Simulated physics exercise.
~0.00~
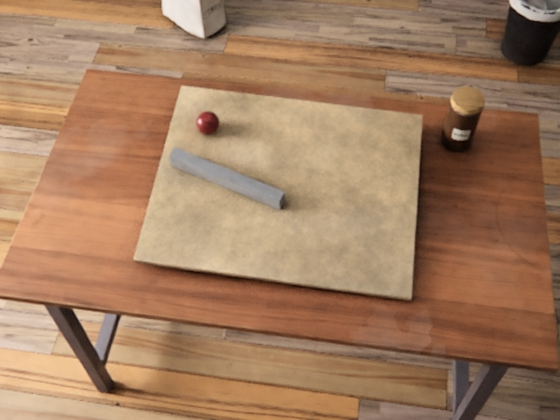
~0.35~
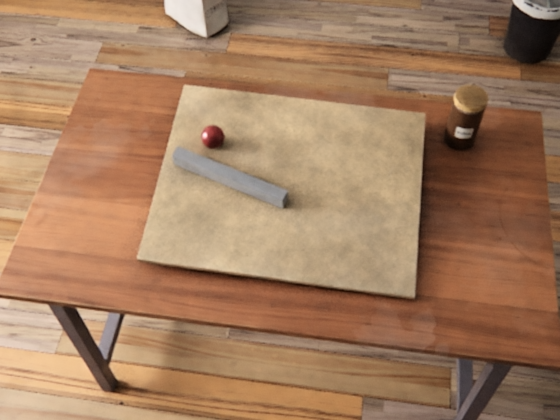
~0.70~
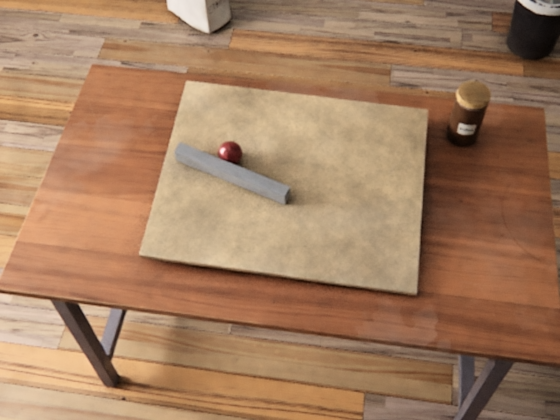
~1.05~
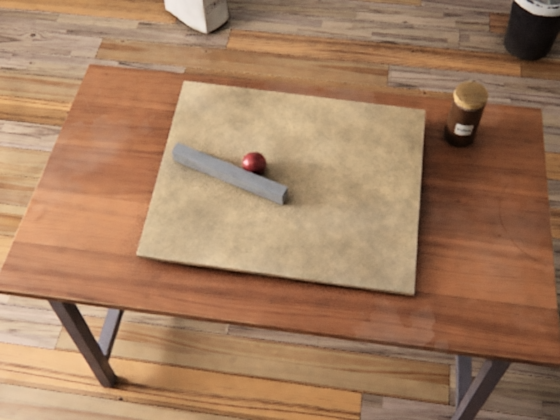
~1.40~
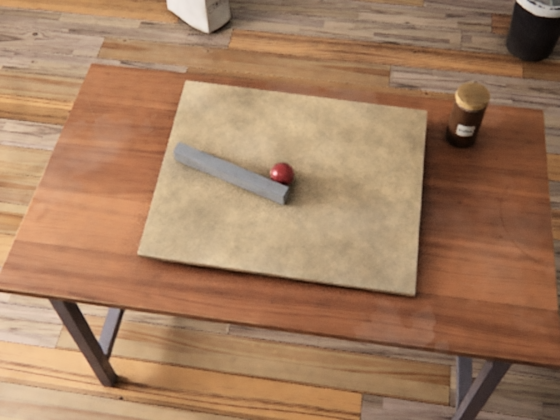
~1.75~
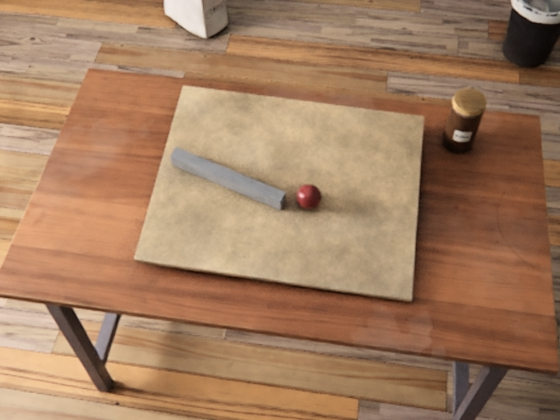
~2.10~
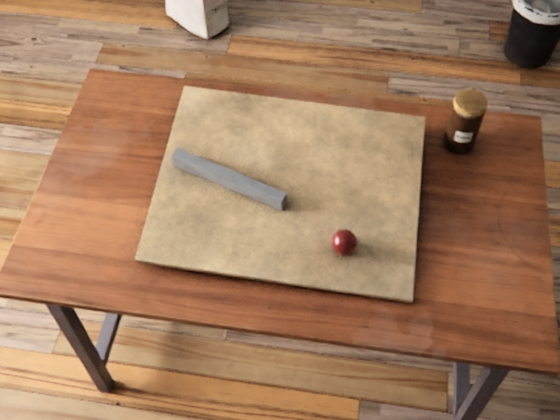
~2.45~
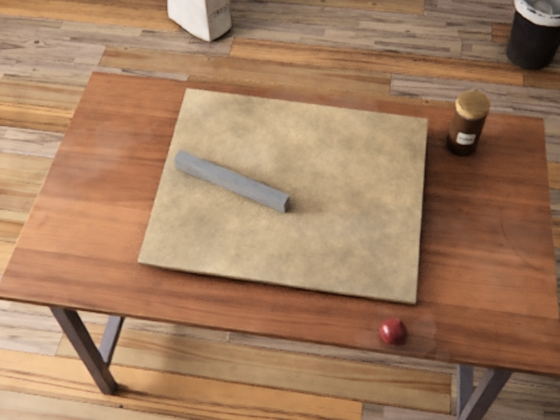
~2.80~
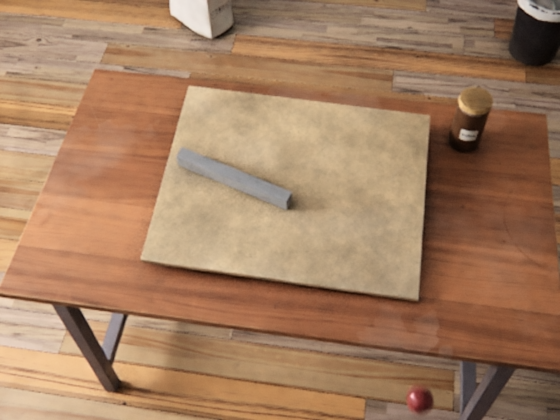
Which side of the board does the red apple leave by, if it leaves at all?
It leaves by the near side, passing over the board's near edge toward the right after moving along the grey bar.
